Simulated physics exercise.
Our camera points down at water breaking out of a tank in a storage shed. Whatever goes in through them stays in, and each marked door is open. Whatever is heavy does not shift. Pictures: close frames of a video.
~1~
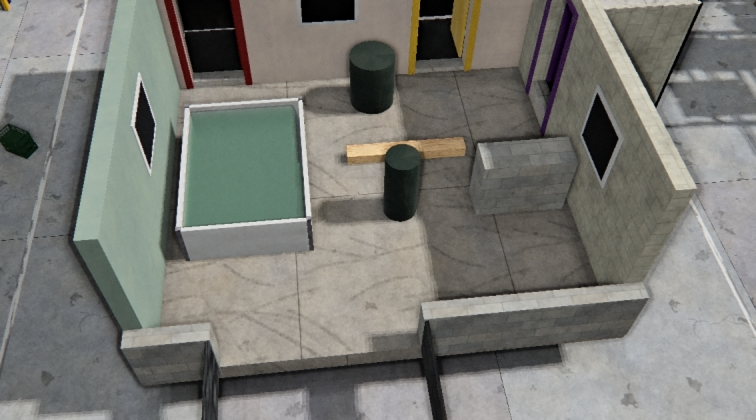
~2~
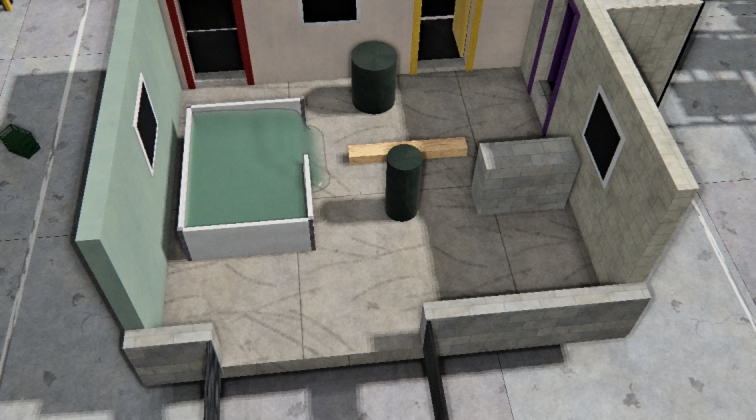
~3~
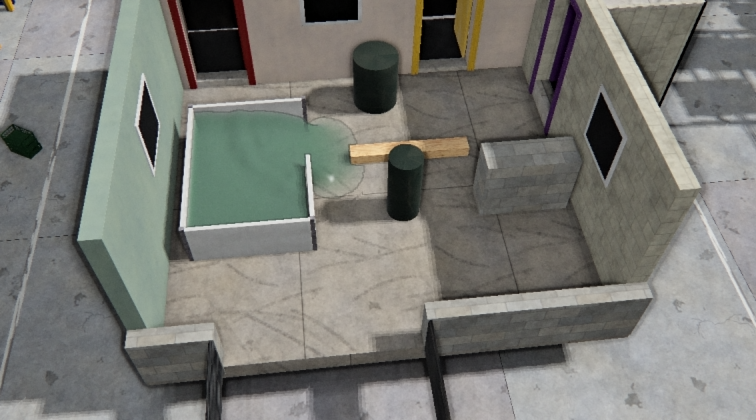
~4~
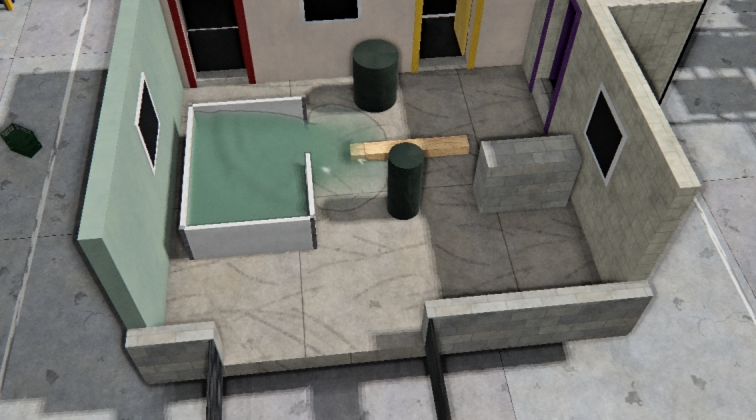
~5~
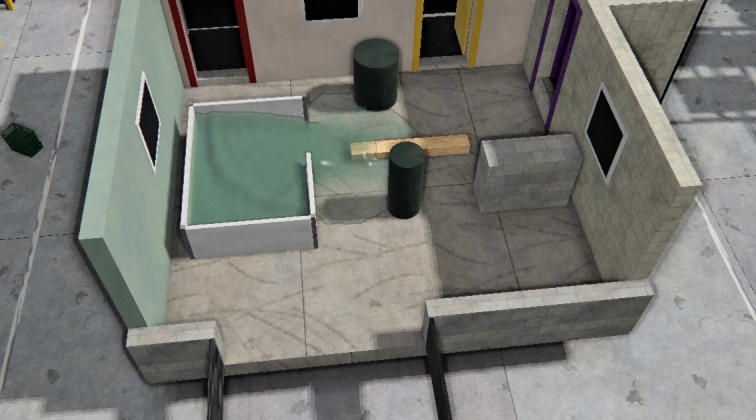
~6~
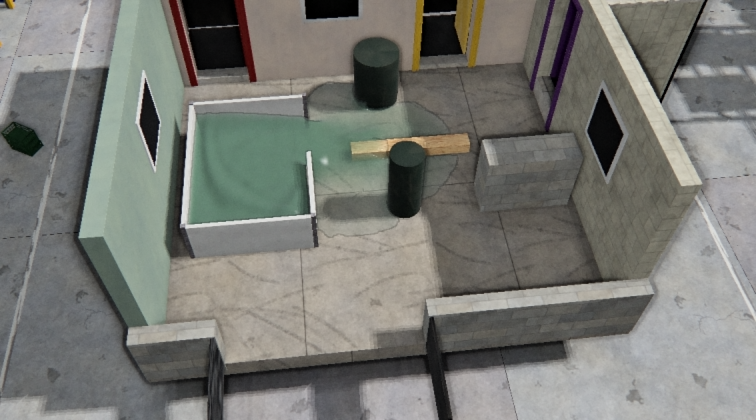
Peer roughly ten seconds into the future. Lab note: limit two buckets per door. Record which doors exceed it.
One by one: The red door will keep it to two buckets. The yellow door will be overrun. The purple door will keep it to two buckets.
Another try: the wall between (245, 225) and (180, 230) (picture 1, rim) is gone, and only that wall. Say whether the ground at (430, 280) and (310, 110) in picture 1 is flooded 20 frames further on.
Point one reached; point two not reached.
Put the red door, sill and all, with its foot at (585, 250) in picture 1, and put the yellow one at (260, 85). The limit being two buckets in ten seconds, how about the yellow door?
Put simply, the yellow door stays beneath the mark.
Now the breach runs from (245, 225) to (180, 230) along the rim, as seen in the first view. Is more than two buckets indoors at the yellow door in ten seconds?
The yellow one stays within it.
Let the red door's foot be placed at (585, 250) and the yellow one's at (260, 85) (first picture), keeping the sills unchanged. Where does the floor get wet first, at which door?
Result: The purple-painted one.
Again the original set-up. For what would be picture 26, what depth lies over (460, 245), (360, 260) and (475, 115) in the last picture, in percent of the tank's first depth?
Approx. values, in order: 2 %, 2 %, 18 %.
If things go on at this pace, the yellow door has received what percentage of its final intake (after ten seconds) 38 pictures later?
Close to 60 out of every hundred.
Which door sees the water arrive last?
My pick is the one in red.
A moment on, water covers 35 % of the floor; the red door not reached, the yellow door not reached, the purple door wet at the sill, nothing in.
Next, water covers 55 % of the floor; the red door not reached, the yellow door wet at the sill, nothing in, the purple door wet at the sill, nothing in.
Then, water covers 70 % of the floor; the red door wet at the sill, nothing in, the yellow door under two buckets in, the purple door wet at the sill, nothing in.
Later, water covers 80 % of the floor; the red door wet at the sill, nothing in, the yellow door over two buckets in, the purple door wet at the sill, nothing in.
In the end, water covers 95 % of the floor; the red door wet at the sill, nothing in, the yellow door far over two buckets in, the purple door wet at the sill, nothing in.
